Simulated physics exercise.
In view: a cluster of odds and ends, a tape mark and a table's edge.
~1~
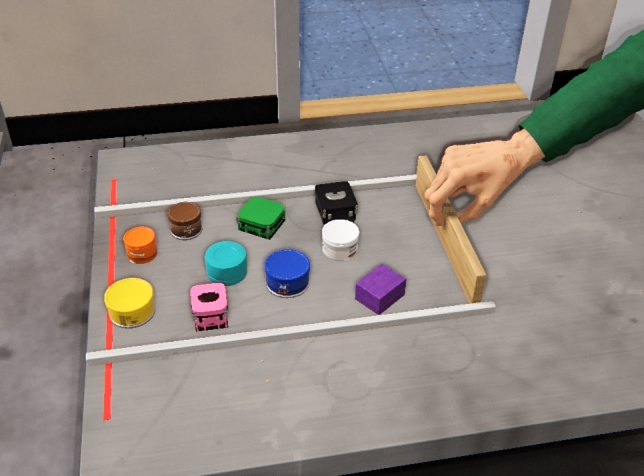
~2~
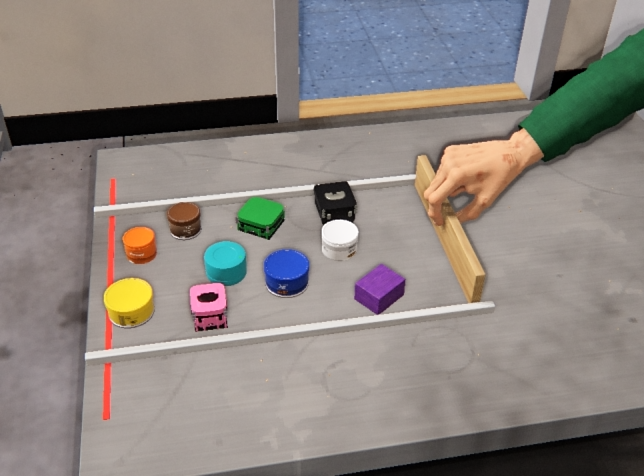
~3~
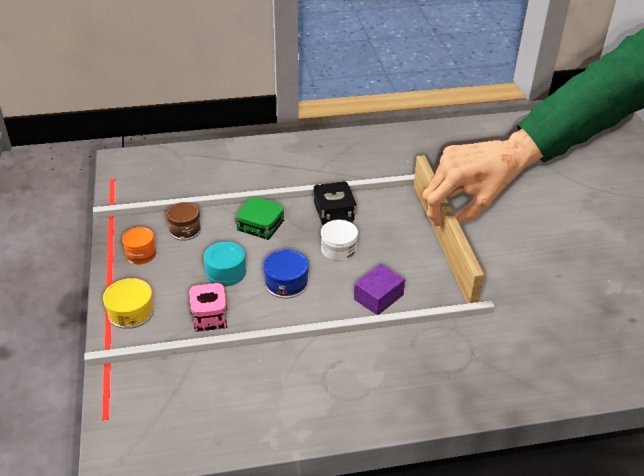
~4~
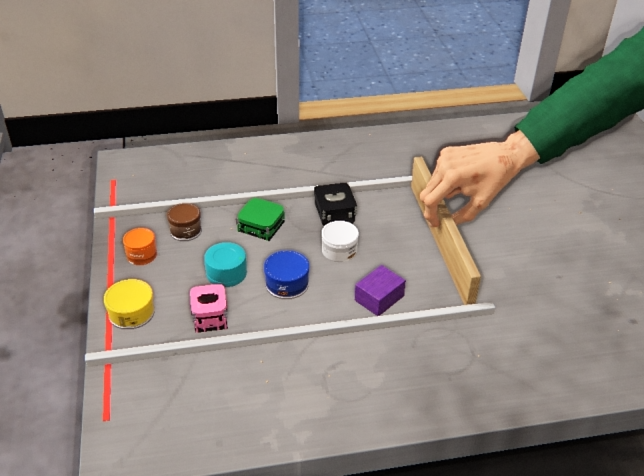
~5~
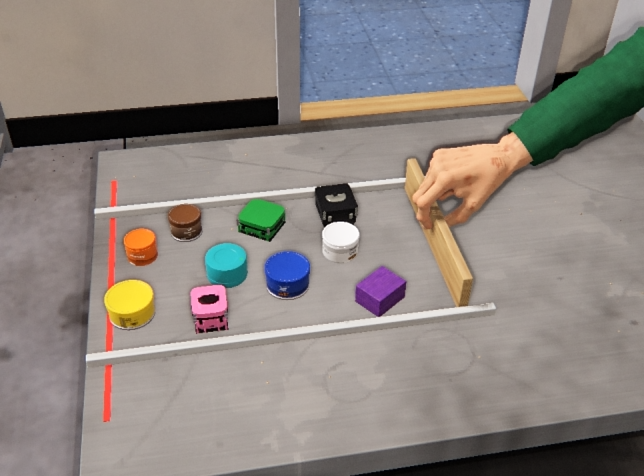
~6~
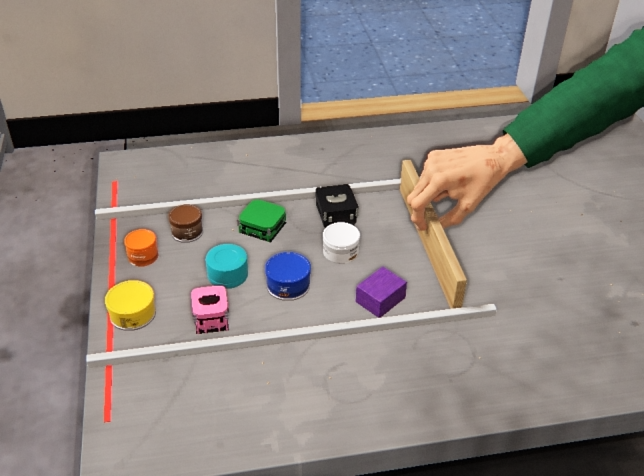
At the start, a hand in a green sleeve holds a wooden board upright between two white rails, to the right of a cluster of colourful pots and cases near a red tape line. The hand then slides the board slightly left, while the objects stay in place, untouched.
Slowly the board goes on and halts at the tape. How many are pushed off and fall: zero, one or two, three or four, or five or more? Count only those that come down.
The number that fall off is five or more.
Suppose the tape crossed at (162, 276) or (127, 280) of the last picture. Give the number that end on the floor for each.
It would be 3 and 6.
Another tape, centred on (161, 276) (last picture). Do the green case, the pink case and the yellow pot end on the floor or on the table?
The green case holds on; the pink case is kept; the yellow pot is lost.
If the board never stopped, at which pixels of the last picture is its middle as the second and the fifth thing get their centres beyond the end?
First at (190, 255), next at (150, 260).
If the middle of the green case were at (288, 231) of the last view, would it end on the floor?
From there it falls.
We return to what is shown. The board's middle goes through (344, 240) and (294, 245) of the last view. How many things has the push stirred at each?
By then 3, and 5.
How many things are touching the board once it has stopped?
The number is 3.
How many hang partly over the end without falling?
That would be 3.
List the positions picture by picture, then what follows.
In the first frame, yellow pot (131, 303); orange tub (141, 246); brown tin (185, 221); board (447, 226); tape (111, 280).
In the second frame, orange tub (140, 246); purple block (380, 289).
In the third frame, brown tin (184, 221); pink case (209, 307).
In the fourth frame, yellow pot (130, 304); green case (261, 220).
In the fifth frame, orange tub (141, 247); black case (336, 206).
In the sixth frame, yellow pot (131, 305); orange tub (142, 248); brown tin (186, 223); board (430, 230); tape (112, 282).
Soon after, none off yet; yellow pot at rest near (131, 305); orange tub at rest near (142, 248); brown tin at rest near (186, 223).
After that, none off yet; yellow pot moving near (119, 306); orange tub displaced about its own width near (118, 251); brown tin displaced well along near (117, 231).
In the end, the number that fall off is five or more; gone, blue tin, green case, turquoise lid, pink case, brown tin, orange tub and yellow pot.
